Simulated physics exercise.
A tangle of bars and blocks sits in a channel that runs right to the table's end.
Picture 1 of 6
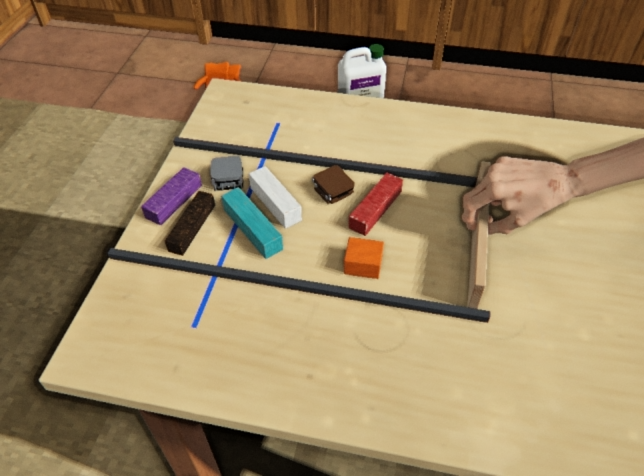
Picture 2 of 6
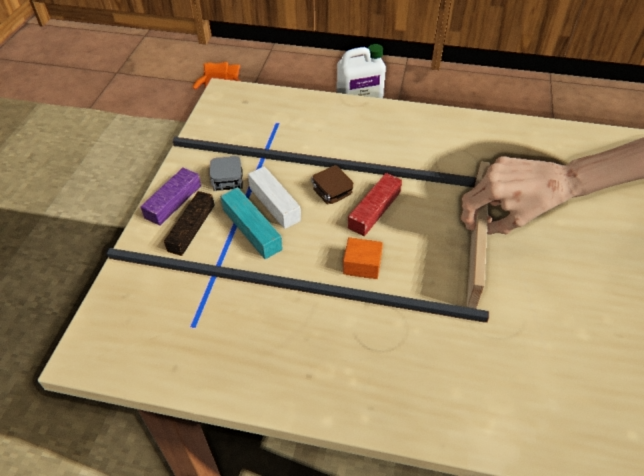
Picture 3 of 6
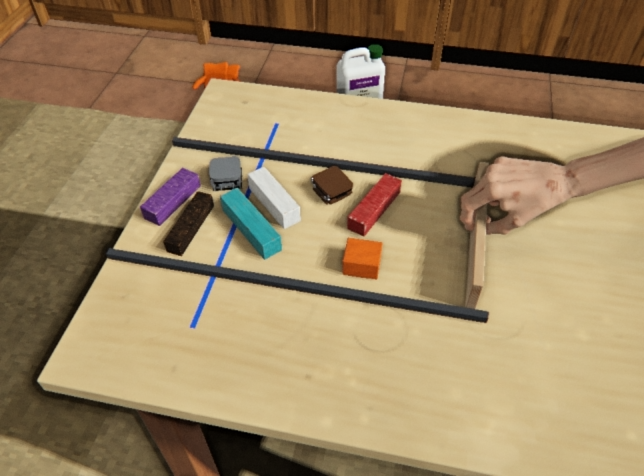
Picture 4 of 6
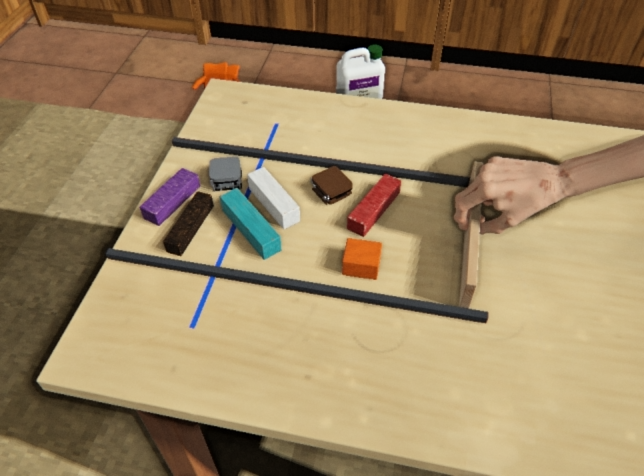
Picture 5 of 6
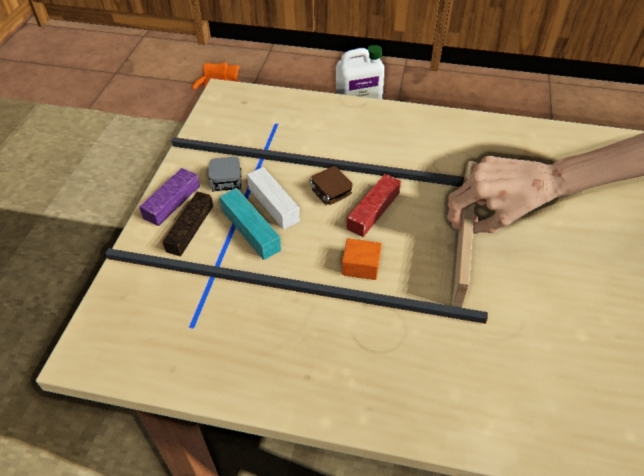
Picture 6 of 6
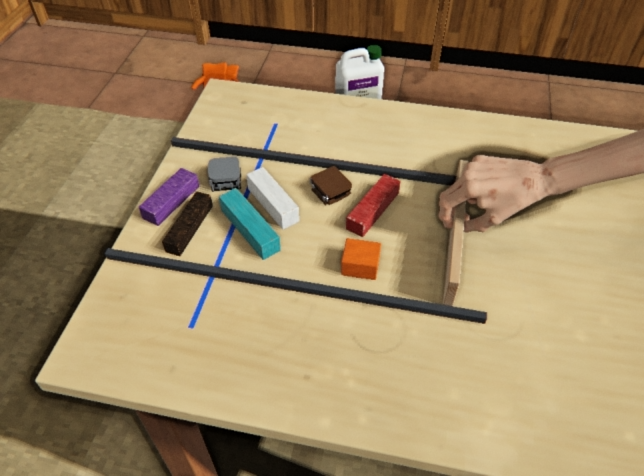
On a pale wooden table in a room with a tiled floor and a patterned rug, seen from above at an angle, two dark rails form a channel crossed by a blue line. Purple, black, grey, turquoise and white pieces lie at left, with brown, red and orange ones nearer the middle. A hand at right slides an upright wooden board slightly left, touching none of them, while the camera stays practically still.
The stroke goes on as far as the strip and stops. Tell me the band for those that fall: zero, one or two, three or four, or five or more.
Dropped: Not a single one.
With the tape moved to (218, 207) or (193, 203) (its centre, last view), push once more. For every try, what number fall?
You'd count 1 the first time and 3 the second.
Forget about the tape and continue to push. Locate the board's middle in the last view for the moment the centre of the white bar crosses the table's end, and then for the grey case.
For the white bar, about (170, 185); for the grey case, about (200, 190).
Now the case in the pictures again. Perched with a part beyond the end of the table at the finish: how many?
Tally: 1.
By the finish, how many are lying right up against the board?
That comes to 2.
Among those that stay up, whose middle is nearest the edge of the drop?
Purple bar.
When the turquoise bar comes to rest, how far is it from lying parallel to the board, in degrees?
Roughly 15°.
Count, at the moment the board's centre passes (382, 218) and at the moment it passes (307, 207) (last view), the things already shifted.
It comes to 2 for the first spot, 5 for the other.
Early on, none off yet; purple bar at rest near (170, 196); black bar at rest near (188, 223); grey case at rest near (225, 174).
Finally, the number that fall off is zero.
